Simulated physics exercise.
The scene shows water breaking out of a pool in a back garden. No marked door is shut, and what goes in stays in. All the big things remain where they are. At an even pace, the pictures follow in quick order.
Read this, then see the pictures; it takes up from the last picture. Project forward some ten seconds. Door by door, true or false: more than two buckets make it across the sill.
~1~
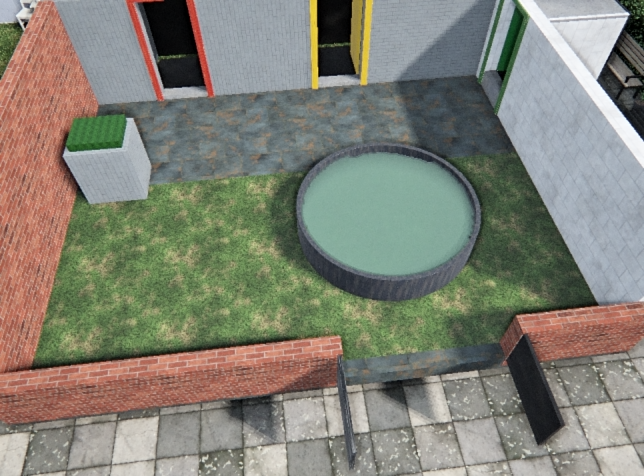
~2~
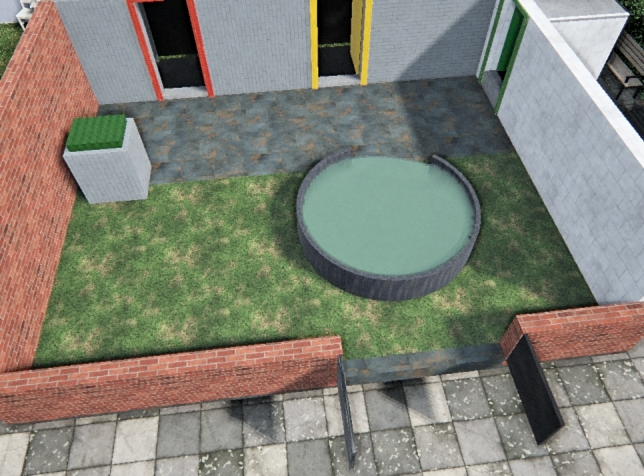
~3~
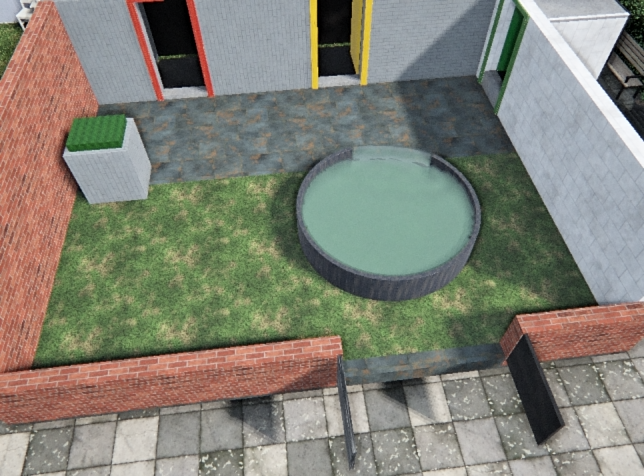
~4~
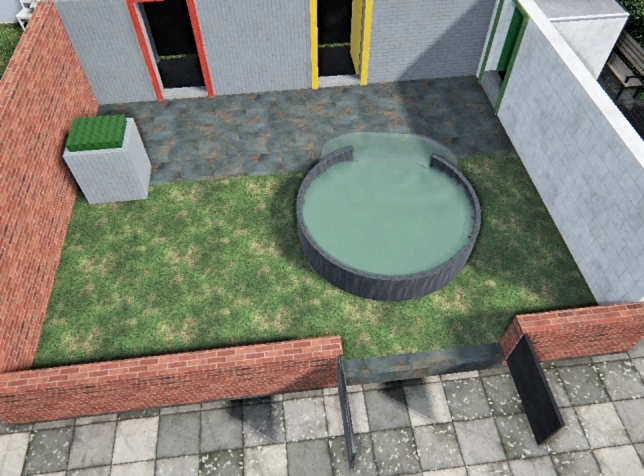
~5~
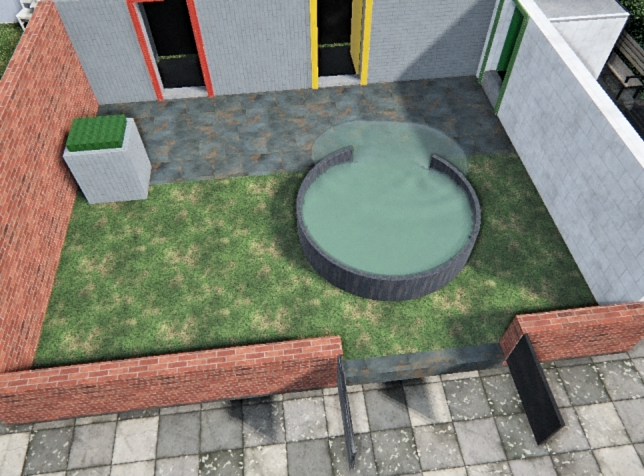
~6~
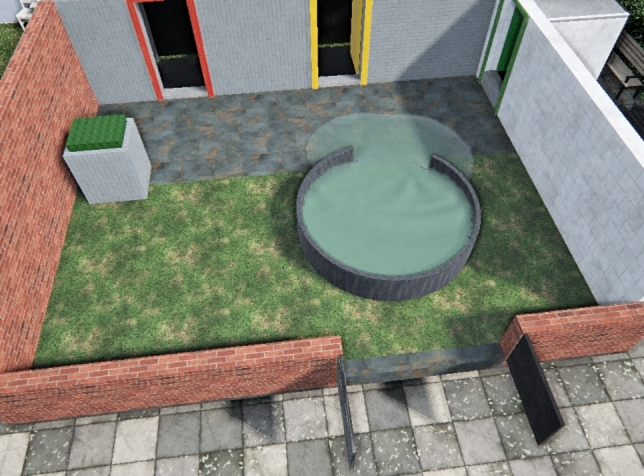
Green door: False; yellow door: True; red door: False.
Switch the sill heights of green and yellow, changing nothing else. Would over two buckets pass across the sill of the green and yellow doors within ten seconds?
Green door: Admits more; yellow door: Admits less.
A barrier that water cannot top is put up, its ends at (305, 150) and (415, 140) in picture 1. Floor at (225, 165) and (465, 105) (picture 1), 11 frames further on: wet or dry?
Submerged and submerged, in that order.
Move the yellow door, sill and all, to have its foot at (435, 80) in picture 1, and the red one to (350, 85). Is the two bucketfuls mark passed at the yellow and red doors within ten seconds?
So the yellow one ends up above and the red one ends up above.
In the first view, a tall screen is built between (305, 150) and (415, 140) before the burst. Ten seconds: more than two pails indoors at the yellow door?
As for that door, the yellow comes in short.
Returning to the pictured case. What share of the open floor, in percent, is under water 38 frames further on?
Close to 55 %.
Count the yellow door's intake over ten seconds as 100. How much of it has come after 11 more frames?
Roughly 20 percent.
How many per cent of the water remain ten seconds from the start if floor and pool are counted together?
92 in a hundred.
A moment on, water covers 20 % of the floor; the green door not reached, the yellow door wet at the sill, nothing in, the red door not reached.
Next, water covers 25 % of the floor; the green door wet at the sill, nothing in, the yellow door over two buckets in, the red door not reached.
Then, water covers 30 % of the floor; the green door wet at the sill, nothing in, the yellow door far over two buckets in, the red door wet at the sill, nothing in.
Later, water covers 55 % of the floor; the green door wet at the sill, nothing in, the yellow door far over two buckets in, the red door wet at the sill, nothing in.
In the end, water covers 80 % of the floor; the green door wet at the sill, nothing in, the yellow door far over two buckets in, the red door wet at the sill, nothing in.
